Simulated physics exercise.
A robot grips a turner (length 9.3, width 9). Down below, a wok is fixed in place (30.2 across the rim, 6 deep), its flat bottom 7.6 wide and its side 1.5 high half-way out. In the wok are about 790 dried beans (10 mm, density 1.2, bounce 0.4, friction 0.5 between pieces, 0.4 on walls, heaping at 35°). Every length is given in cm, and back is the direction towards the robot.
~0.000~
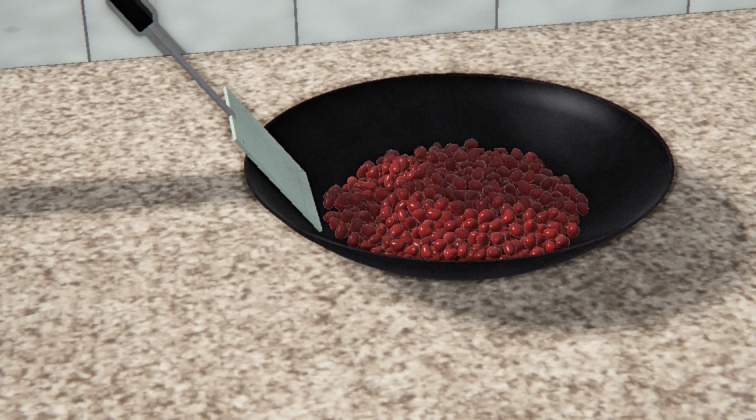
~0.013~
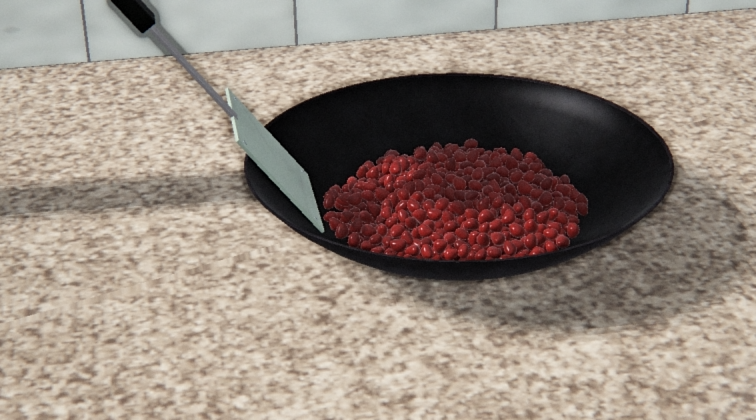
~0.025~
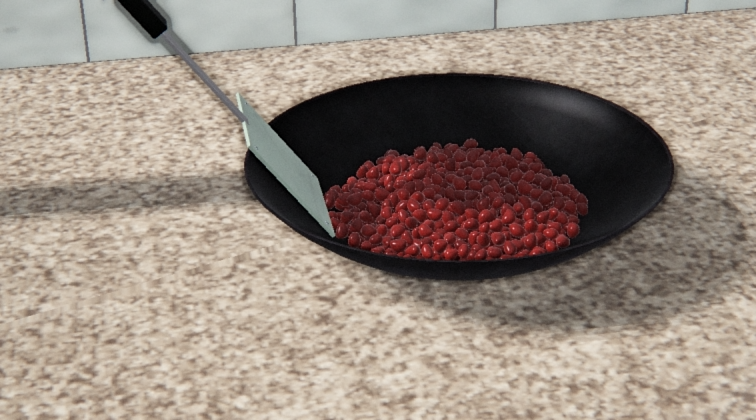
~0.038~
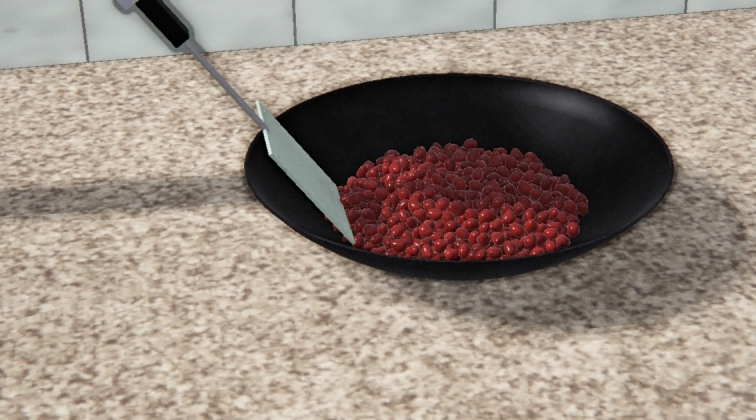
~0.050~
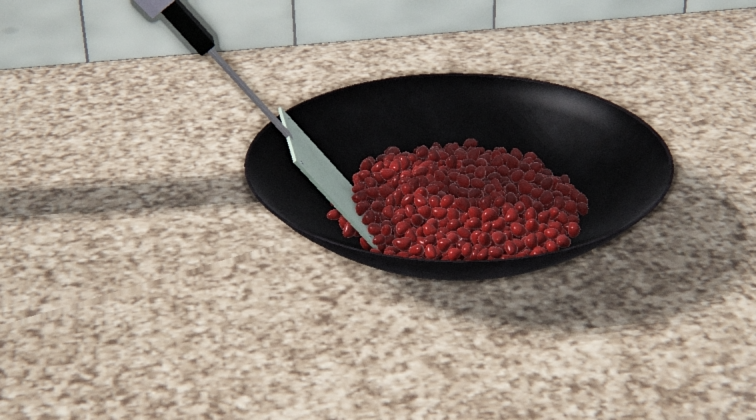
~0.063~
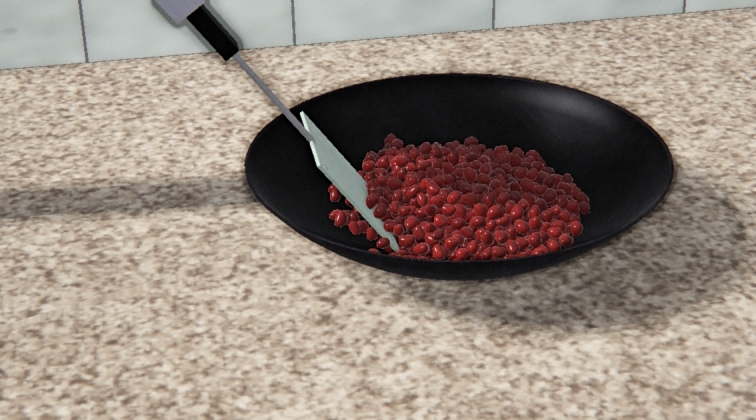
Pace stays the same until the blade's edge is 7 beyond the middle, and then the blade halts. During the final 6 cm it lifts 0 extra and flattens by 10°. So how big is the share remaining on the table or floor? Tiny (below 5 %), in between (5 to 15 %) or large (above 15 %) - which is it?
Large, so above 15 %.
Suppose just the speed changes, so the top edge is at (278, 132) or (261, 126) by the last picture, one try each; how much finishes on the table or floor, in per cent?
Respectively, around 10 and 5 per cent.
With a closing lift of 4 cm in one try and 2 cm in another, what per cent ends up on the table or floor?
Roughly 25 per cent, then 25 per cent.
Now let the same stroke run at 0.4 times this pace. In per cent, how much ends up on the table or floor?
Estimate: Close to 10 %.
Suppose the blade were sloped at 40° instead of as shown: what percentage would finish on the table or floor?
Then roughly 20 percent.
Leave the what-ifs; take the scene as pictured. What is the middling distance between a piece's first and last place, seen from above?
10 cm.
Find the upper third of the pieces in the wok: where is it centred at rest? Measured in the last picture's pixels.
Around (600, 158).
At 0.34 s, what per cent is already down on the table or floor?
Close to 15 per cent of the load.
After 0.09 s, sloping 54°, highest piece 7 above the table; 786 in the wok.
After 0.12 s, sloping 51°, highest piece 8 above the table; 786 in the wok.
After 0.34 s, sloping 44°, highest piece 7 above the table; 616 in the wok, 121 on the table or floor, 49 on the blade or in flight.
After 1.39 s, sloping 44°, highest piece 7 above the table; 613 in the wok, 173 on the table or floor.
At rest, 613 in the wok, 173 on the table or floor. That is 22 % on the table or floor.
